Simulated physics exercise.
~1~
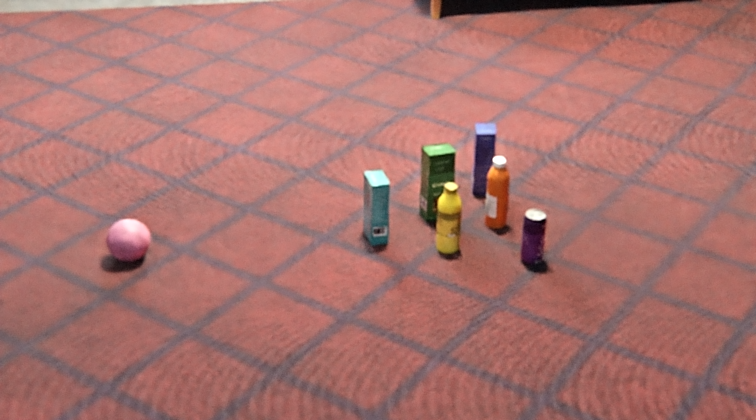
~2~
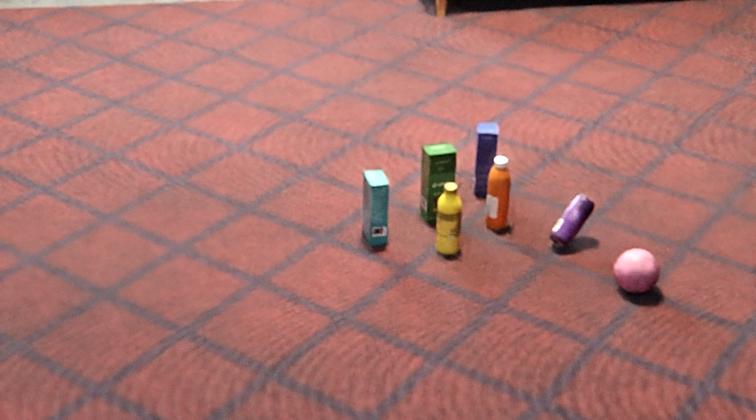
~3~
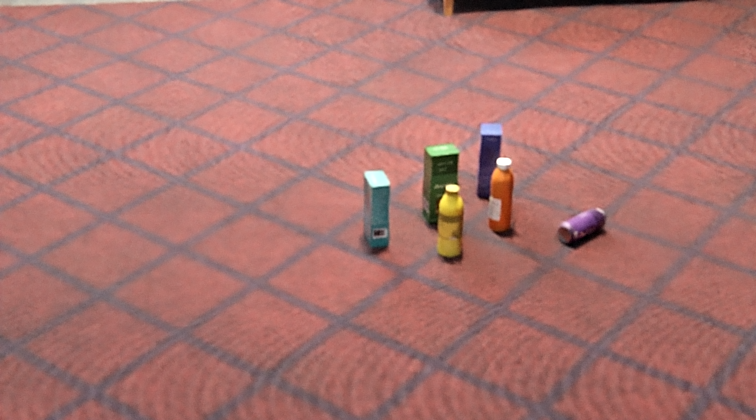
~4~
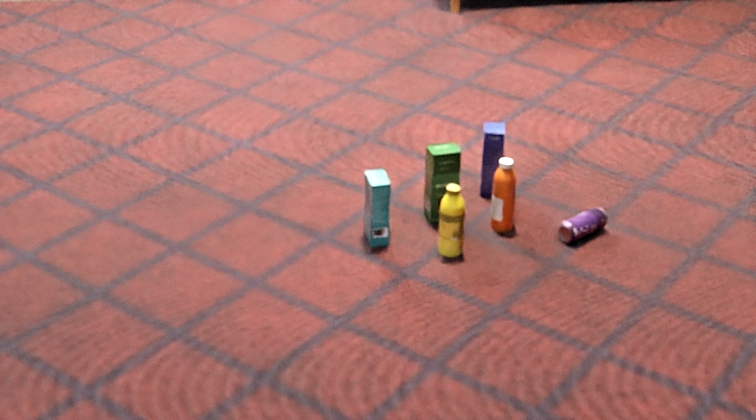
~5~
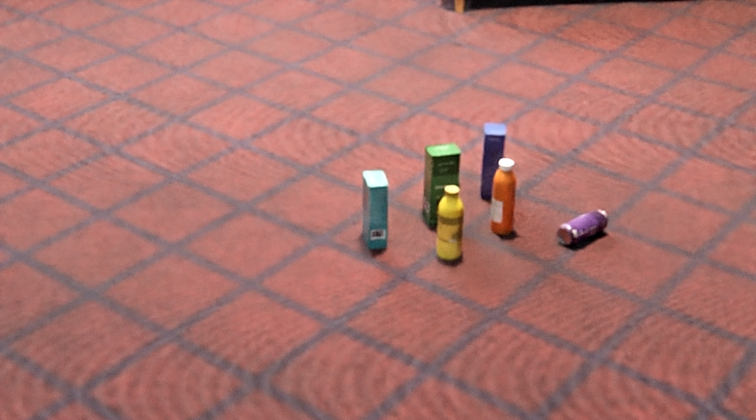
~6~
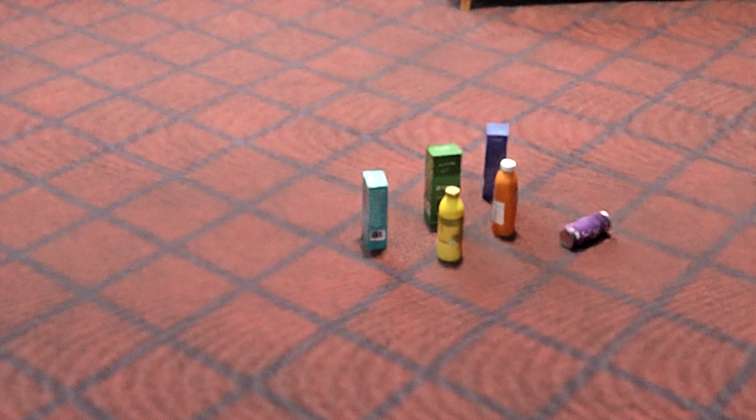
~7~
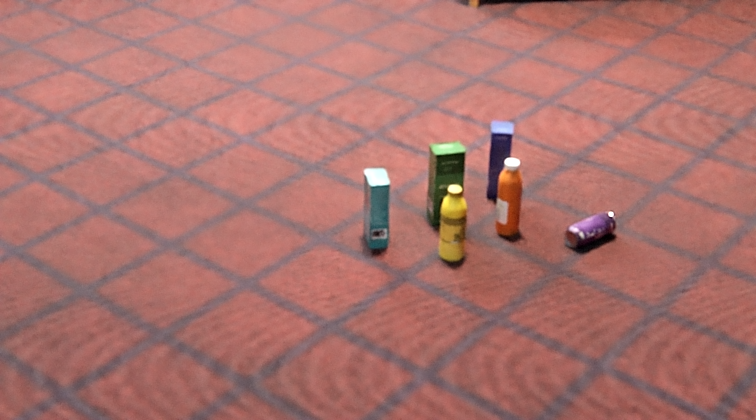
Pink ball rolling right across a red patterned carpet, purple can tipping onto its side, five other cartons and bottles staying upright.
